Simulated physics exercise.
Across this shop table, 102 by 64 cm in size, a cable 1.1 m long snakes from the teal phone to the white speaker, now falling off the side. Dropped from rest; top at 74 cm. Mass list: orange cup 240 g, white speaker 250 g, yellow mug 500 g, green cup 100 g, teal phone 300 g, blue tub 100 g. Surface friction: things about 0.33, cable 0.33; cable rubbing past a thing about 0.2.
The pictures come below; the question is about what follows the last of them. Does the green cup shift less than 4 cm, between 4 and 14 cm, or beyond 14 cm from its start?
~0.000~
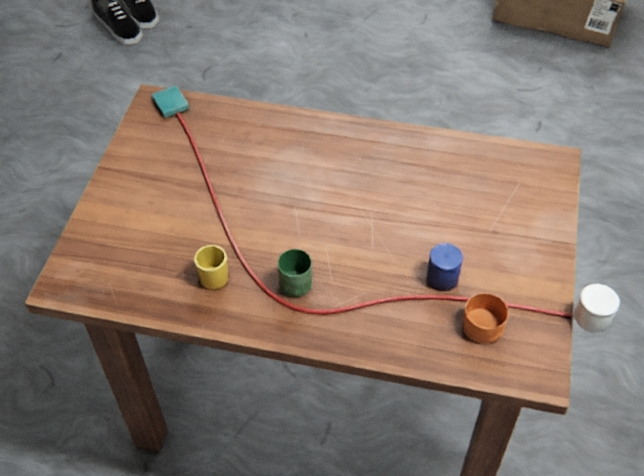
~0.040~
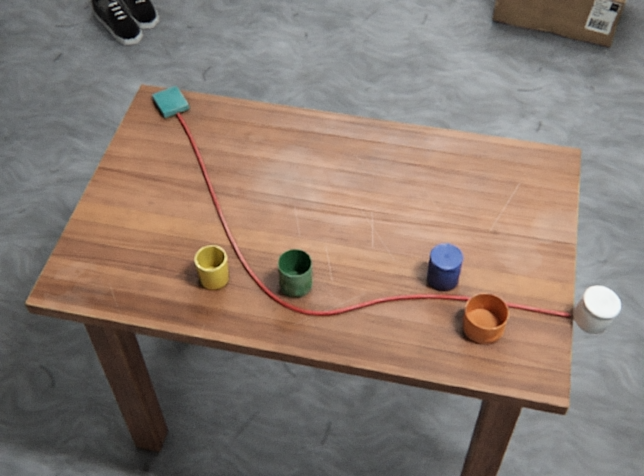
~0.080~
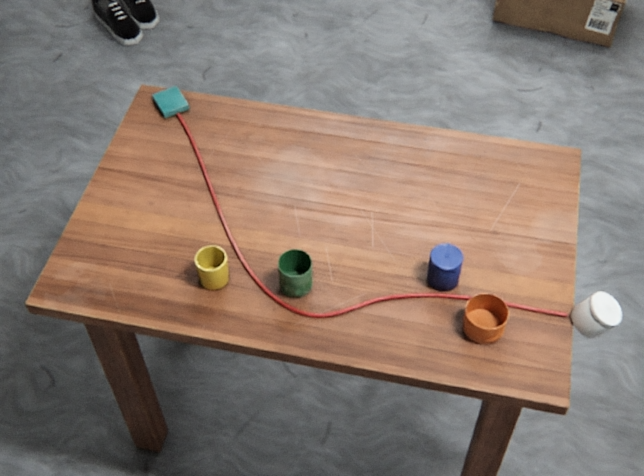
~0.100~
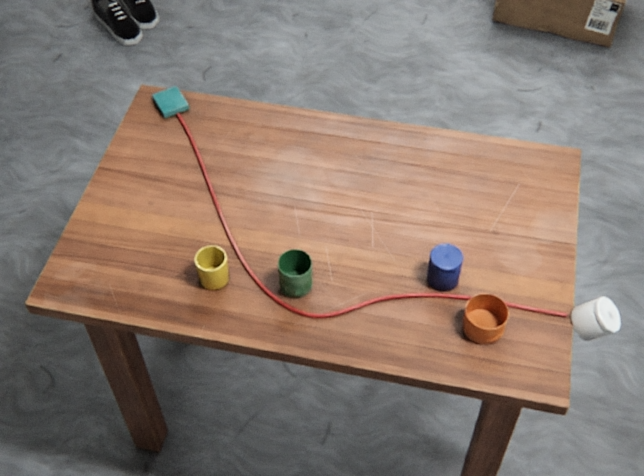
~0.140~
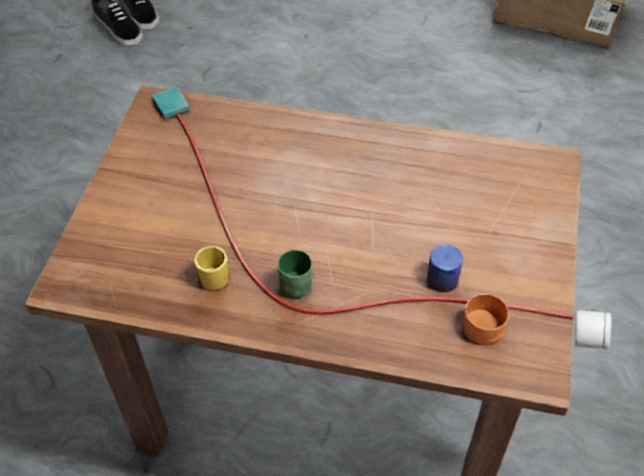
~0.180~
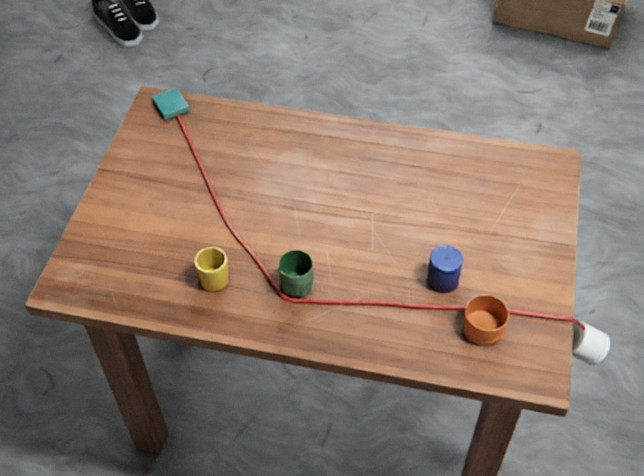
I reckon the displacement will be large, all told.
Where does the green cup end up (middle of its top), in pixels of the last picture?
The top ends up close to (422, 137) in the last picture.
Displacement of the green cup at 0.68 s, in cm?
Green cup: Roughly 40 cm.
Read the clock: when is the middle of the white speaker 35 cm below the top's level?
Answer: 0.85 s on the clock.
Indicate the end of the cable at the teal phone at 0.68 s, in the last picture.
(208, 134) or thereabouts.
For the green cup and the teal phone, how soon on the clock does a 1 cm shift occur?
Times: Green cup = 0.20 s, teal phone = 0.24 s.
By 0.4 s, the cable's tail end at (193, 127); green cup 28 cm off its start, white speaker over the edge, teal phone 5 cm off its start.
By 0.7 s, the cable's tail end at (208, 134); green cup 42 cm off its start, teal phone 9 cm off its start, blue tub 6 cm off its start.
By 0.9 s, the cable's tail end at (231, 145); green cup 42 cm off its start at (422, 138), teal phone 16 cm off its start at (216, 133), blue tub 8 cm off its start at (468, 233).
By 1.2 s, the cable's tail end at (256, 159); green cup 42 cm off its start, teal phone 23 cm off its start, blue tub 8 cm off its start.
By 2.4 s, the cable's tail end at (344, 201); green cup 42 cm off its start at (422, 137), teal phone 45 cm off its start at (328, 189), white speaker over the edge, blue tub 11 cm off its start at (478, 222).
